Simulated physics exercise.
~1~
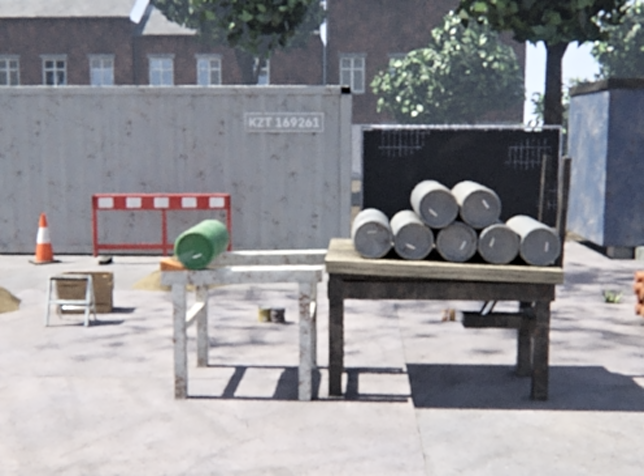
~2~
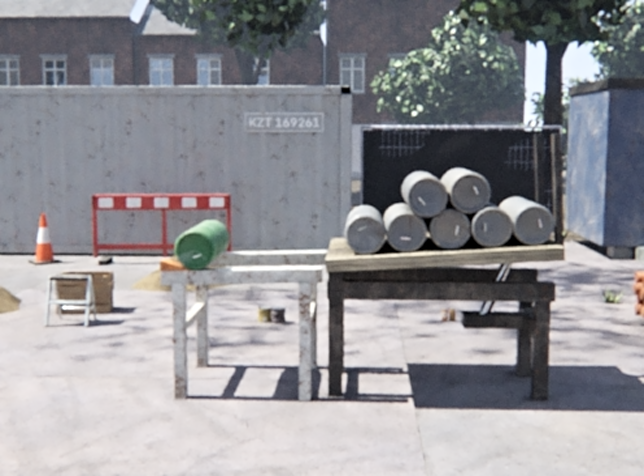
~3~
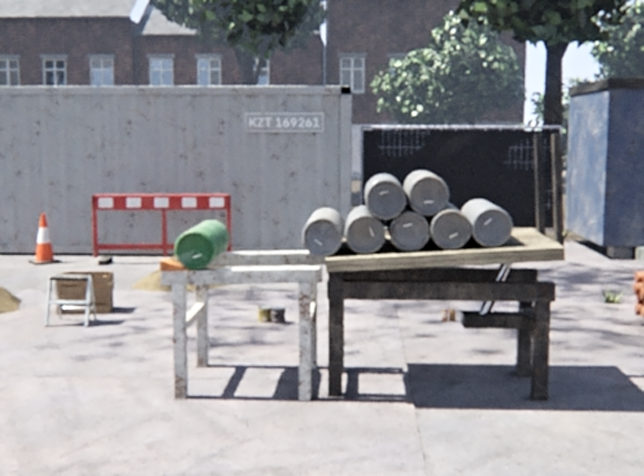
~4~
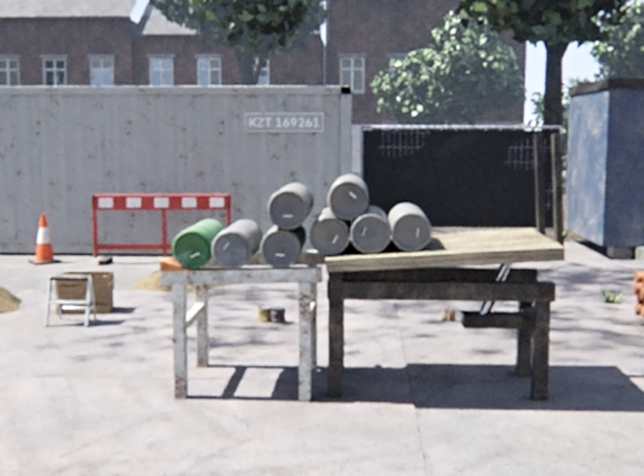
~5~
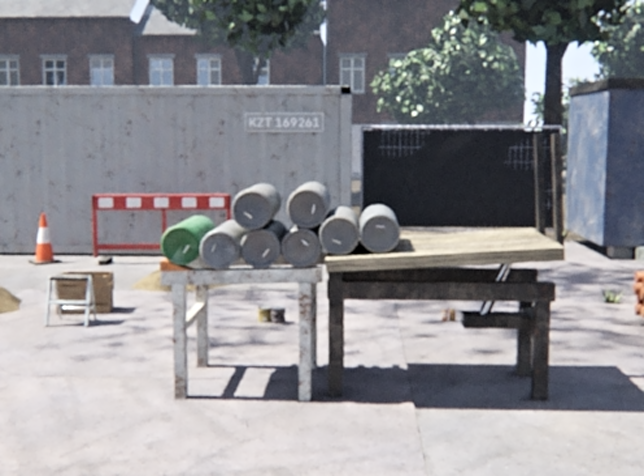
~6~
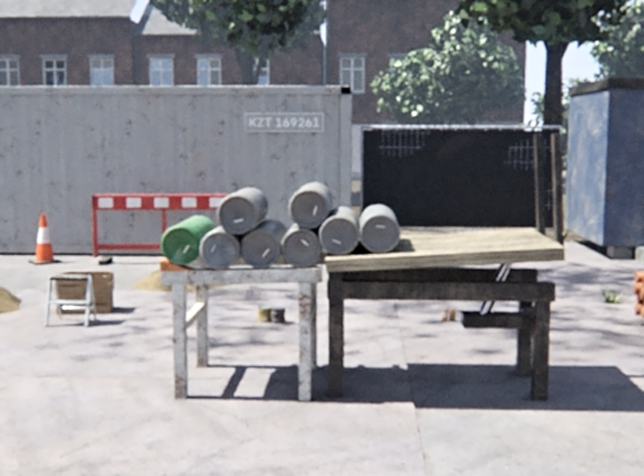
The footage shows a wooden tabletop tilting up at its right edge, sending a stack of grey cylinders rolling left onto a pale rack, where they nudge a green cylinder slightly left and settle piled against it, with two grey ones on top.
